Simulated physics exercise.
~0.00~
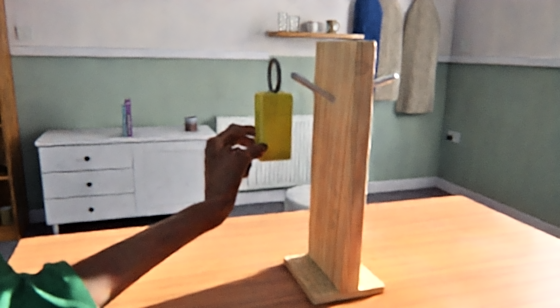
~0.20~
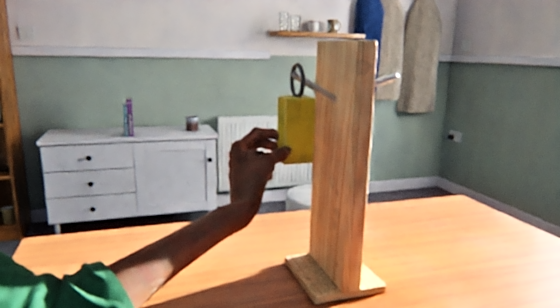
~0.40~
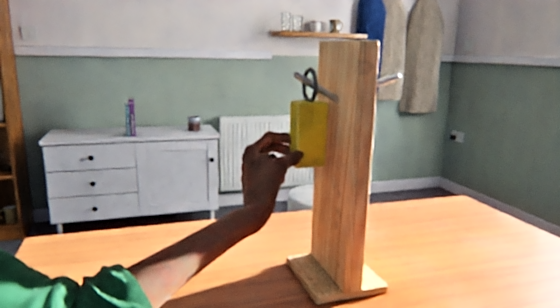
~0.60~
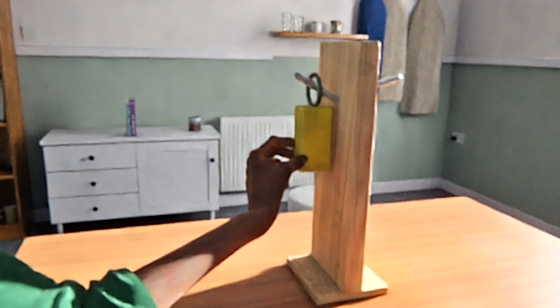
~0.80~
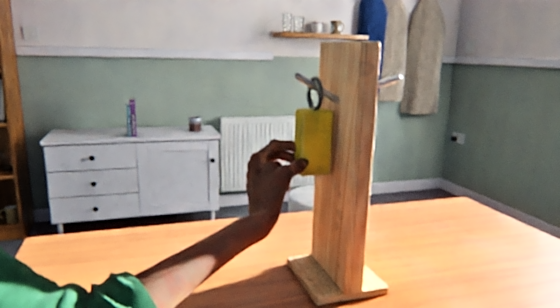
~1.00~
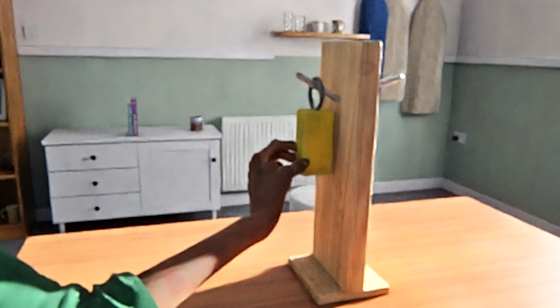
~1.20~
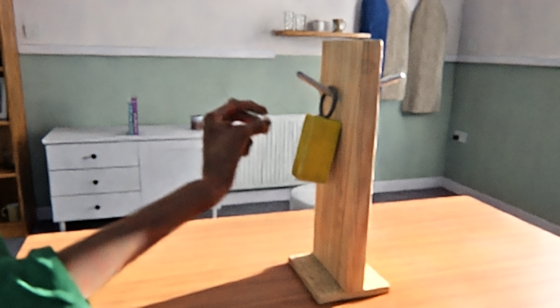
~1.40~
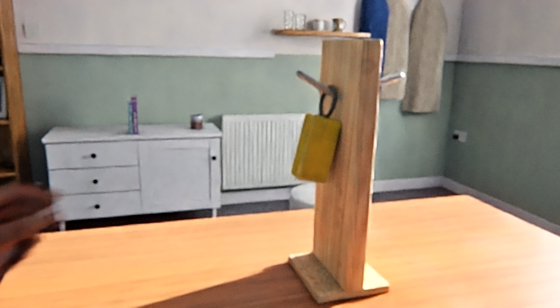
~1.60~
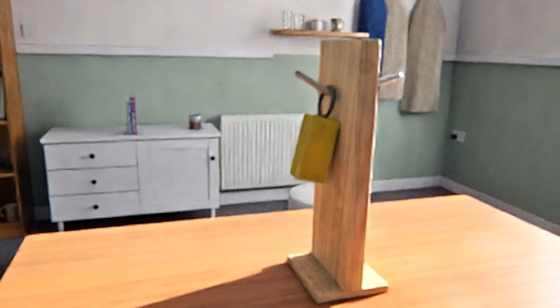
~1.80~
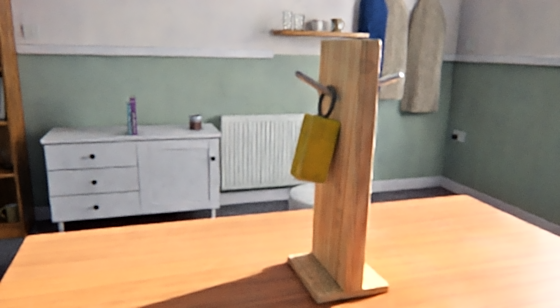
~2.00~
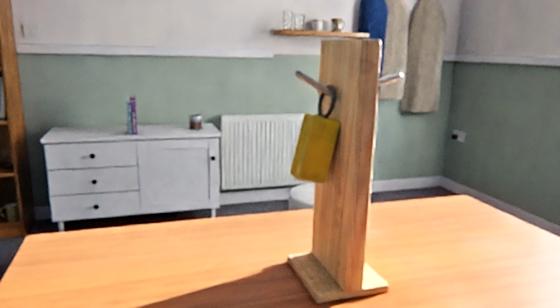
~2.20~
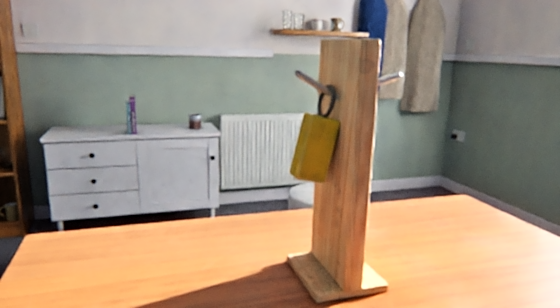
Yellow pouch being hung by its ring on a wooden peg stand, tilting as the hand lets go, then staying hooked.
